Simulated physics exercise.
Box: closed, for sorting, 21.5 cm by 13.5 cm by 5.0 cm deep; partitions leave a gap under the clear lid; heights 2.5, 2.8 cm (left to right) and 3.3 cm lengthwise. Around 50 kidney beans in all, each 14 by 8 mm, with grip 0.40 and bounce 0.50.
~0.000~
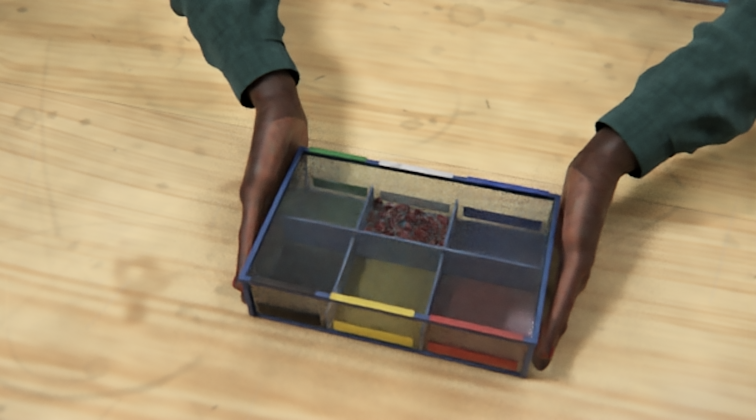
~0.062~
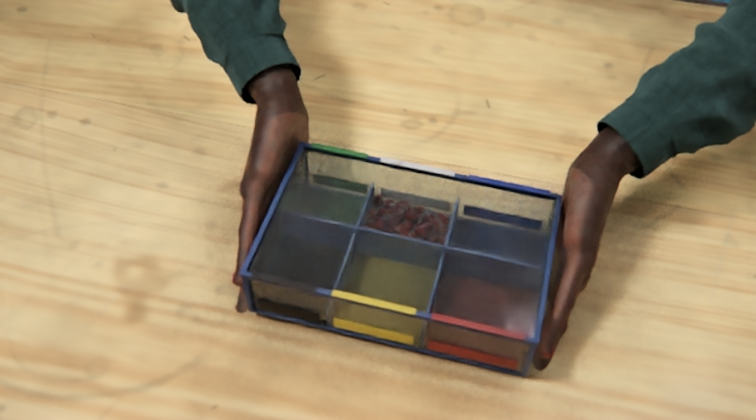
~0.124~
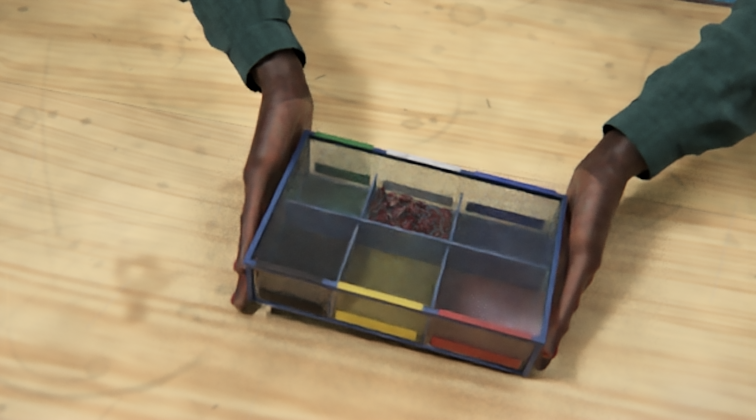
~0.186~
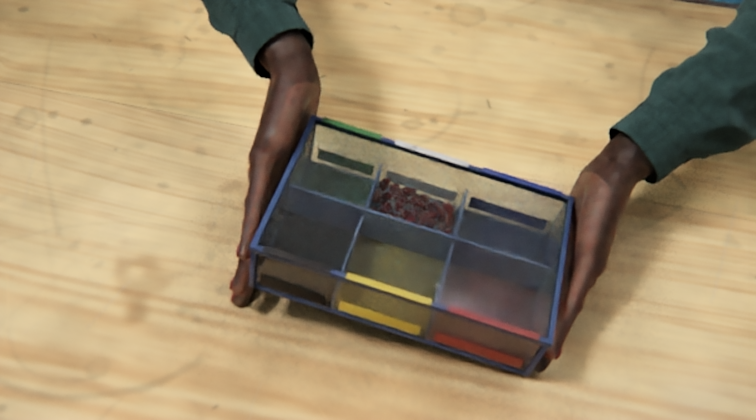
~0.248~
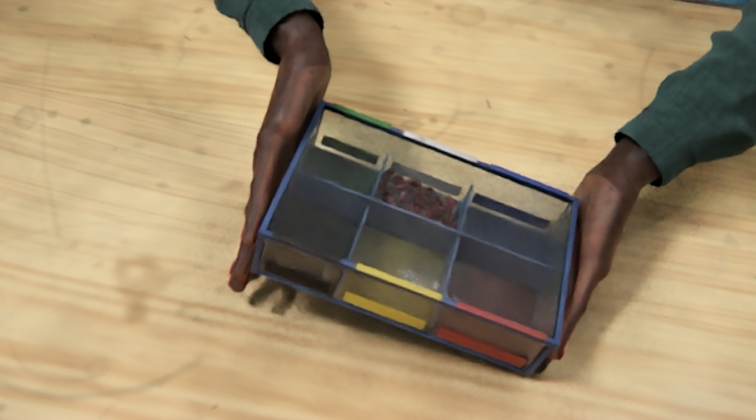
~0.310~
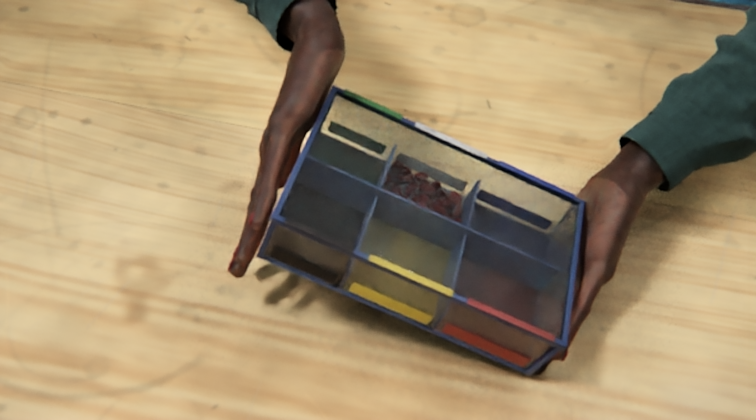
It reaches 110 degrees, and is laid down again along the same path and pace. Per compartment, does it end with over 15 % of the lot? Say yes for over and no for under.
Red compartment: No; blue compartment: Yes; green compartment: No; yellow compartment: No; white compartment: No; black compartment: No.
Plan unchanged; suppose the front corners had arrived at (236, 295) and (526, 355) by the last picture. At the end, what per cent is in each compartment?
In per cent, the final split is red 0, blue 0, green 0, yellow 45, white 20, black 35.
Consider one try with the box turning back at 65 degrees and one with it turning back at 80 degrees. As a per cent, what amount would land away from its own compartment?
Roughly 5 percent for the first try and 30 percent for the second.
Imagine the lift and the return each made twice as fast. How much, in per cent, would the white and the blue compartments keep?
In per cent, white gets 0 and blue gets 90.
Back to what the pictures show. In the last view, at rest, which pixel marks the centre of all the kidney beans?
(522, 257).
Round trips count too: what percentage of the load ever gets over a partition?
I'd put it at some 100 percent of the pieces.
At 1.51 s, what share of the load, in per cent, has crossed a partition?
Value: Close to 75 %.
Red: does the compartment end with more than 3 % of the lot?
For red, the answer is affirmative.
After 1.51 s, tilt 110 degrees; blue 75 %, white 25 %.
After 2.30 s, tilt 49 degrees; red 10 %, blue 90 %.
After 3.12 s, tilt 0 degrees; red 10 %, blue 90 %.
In the end, at 3.7 s, red 10 %, blue 90 %, green 0 %, yellow 0 %, white 0 %, black 0 %.
